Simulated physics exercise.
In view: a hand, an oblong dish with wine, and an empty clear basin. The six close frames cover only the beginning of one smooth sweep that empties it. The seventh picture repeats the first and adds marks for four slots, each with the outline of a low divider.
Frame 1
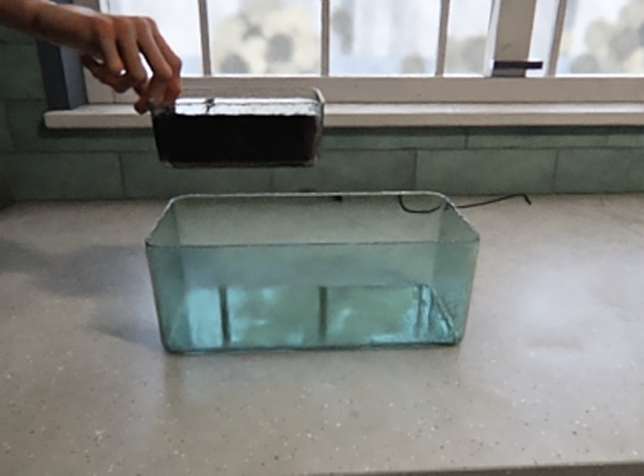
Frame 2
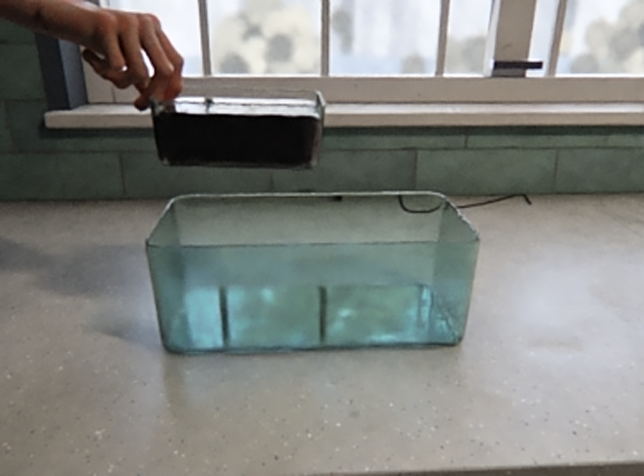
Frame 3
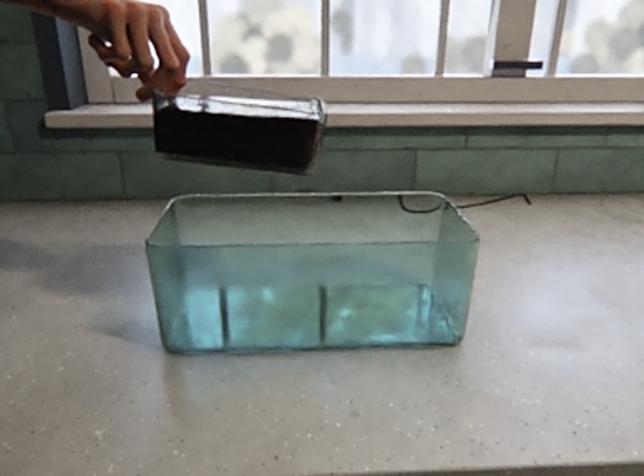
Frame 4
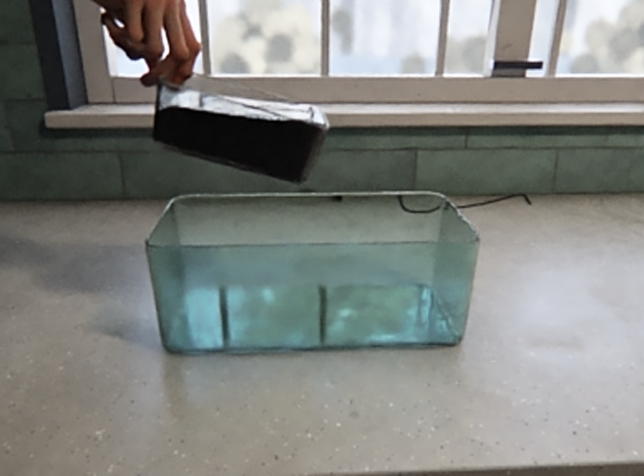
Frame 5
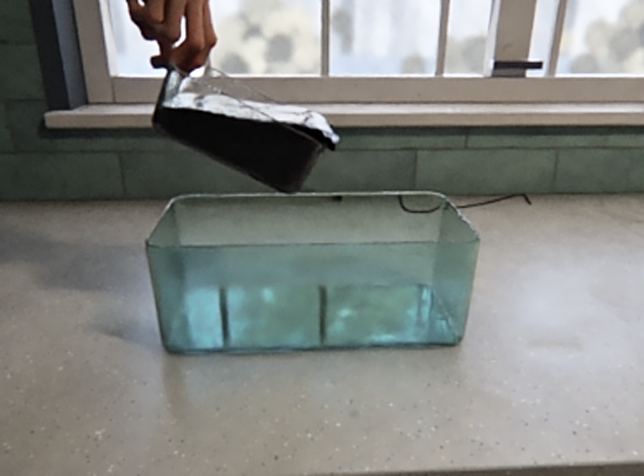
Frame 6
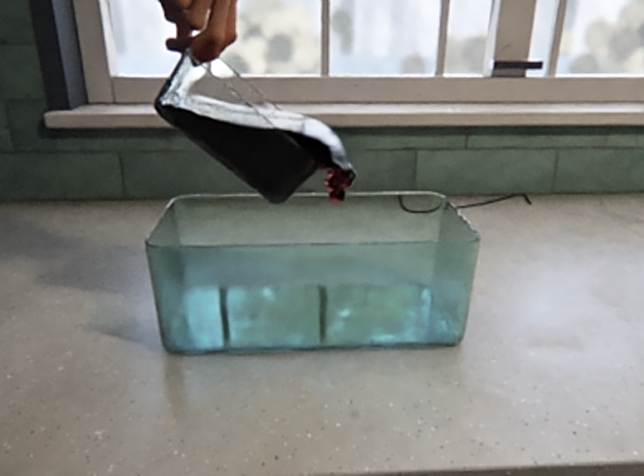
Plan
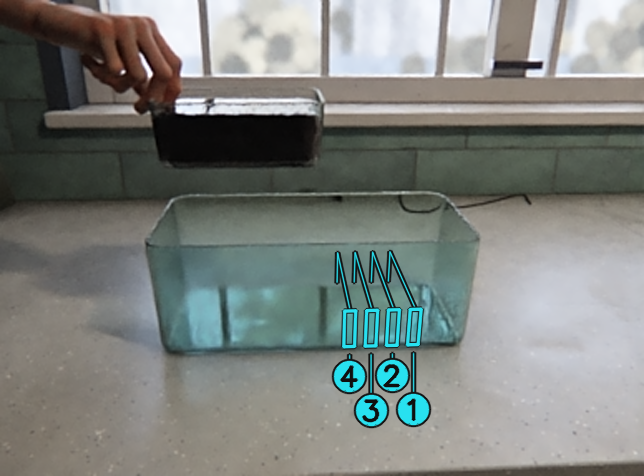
A hand at the upper left holds a small oblong glass dish of dark wine above a larger, clear, blue-green tinted basin. The basin sits empty on a pale speckled counter, seen from the front and slightly above, with green tiles and a white-framed window behind. The dish starts level, then the hand lifts its left end, tilting it rightward until reddish wine slips over the right lip, while the camera stays still.
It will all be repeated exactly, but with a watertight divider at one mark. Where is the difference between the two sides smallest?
3 works best here.
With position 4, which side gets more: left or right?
The right one.
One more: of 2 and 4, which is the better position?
4 it is.
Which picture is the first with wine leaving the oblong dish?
Picture 5.
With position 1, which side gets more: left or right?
More ends on the left.
In cyan, 1 at (413, 353); 2 at (392, 353); 3 at (371, 354); 4 at (349, 354).
If 1 is chosen, about 88 % ends left of the wall and 6 % right of it; 6 % is lost outside.
If 2 is chosen, about 73 % ends left of the wall and 23 % right of it; 4 % is lost outside.
If 3 is chosen, about 51 % ends left of the wall and 46 % right of it; 3 % is lost outside.
If 4 is chosen, about 34 % ends left of the wall and 64 % right of it.
